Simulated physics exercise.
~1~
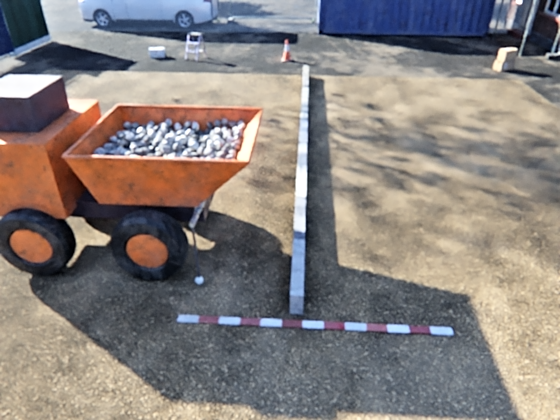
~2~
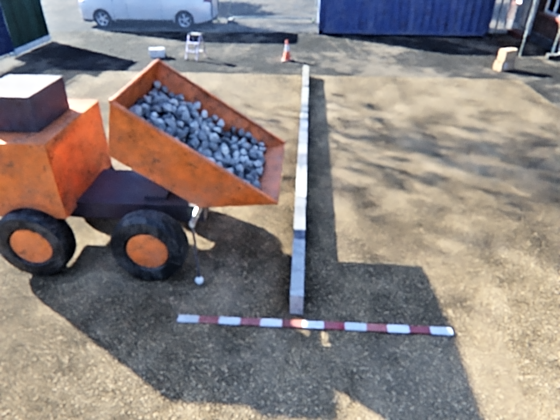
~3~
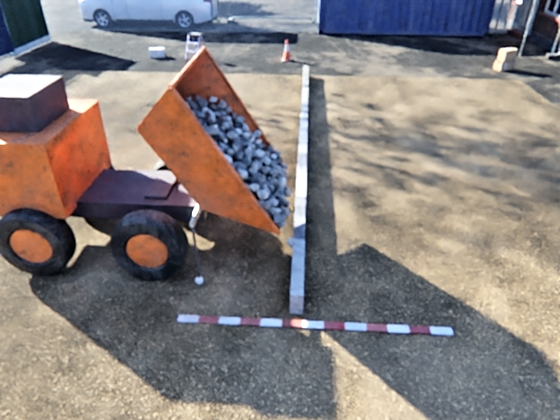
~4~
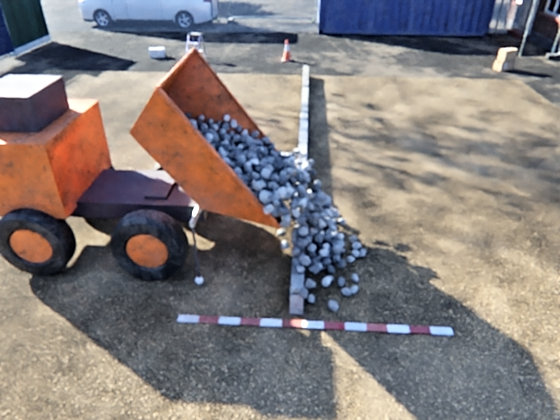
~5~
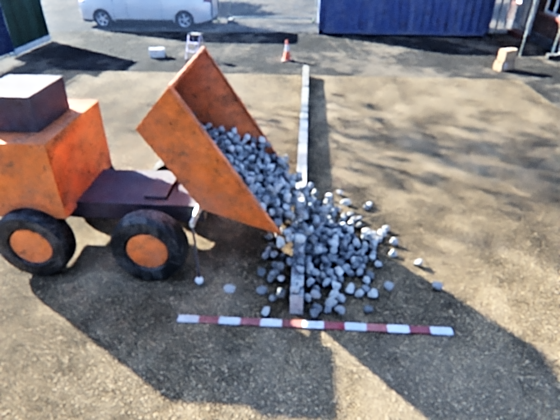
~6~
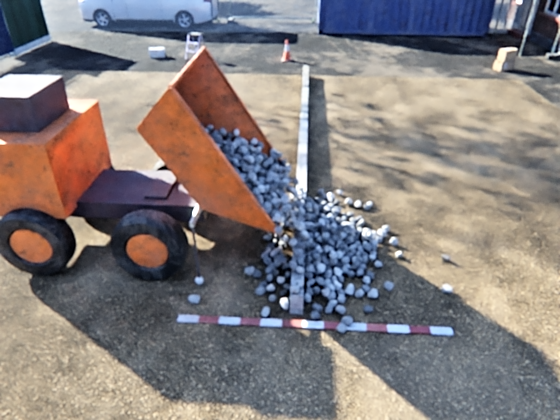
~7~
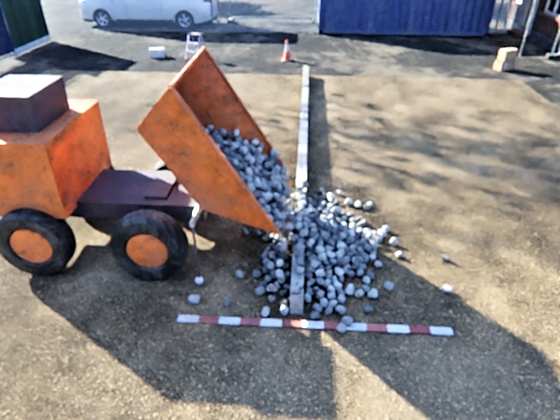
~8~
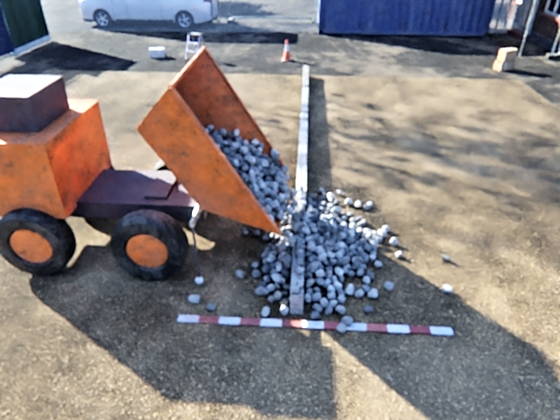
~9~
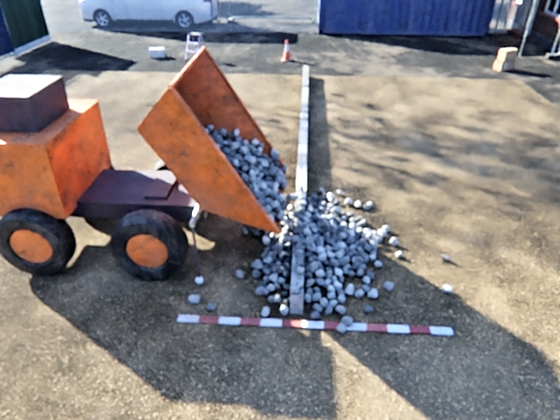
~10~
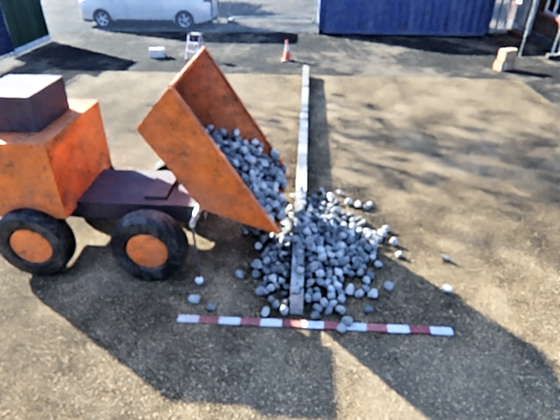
To begin with, an orange dumper stands on sunlit ground at the left, its skip level and full of grey stones, with a low kerb and a red-and-white striped staff to its right. The skip tips steeply towards the right, and the stones stay inside it. It then jerks back slightly and forward again, and stones pour out over its lower lip. They tumble onto the kerb and spread on both sides, more of them landing beyond it. At the end the skip stays tilted, about half the stones still inside, and the scattered heap lies still across the kerb.
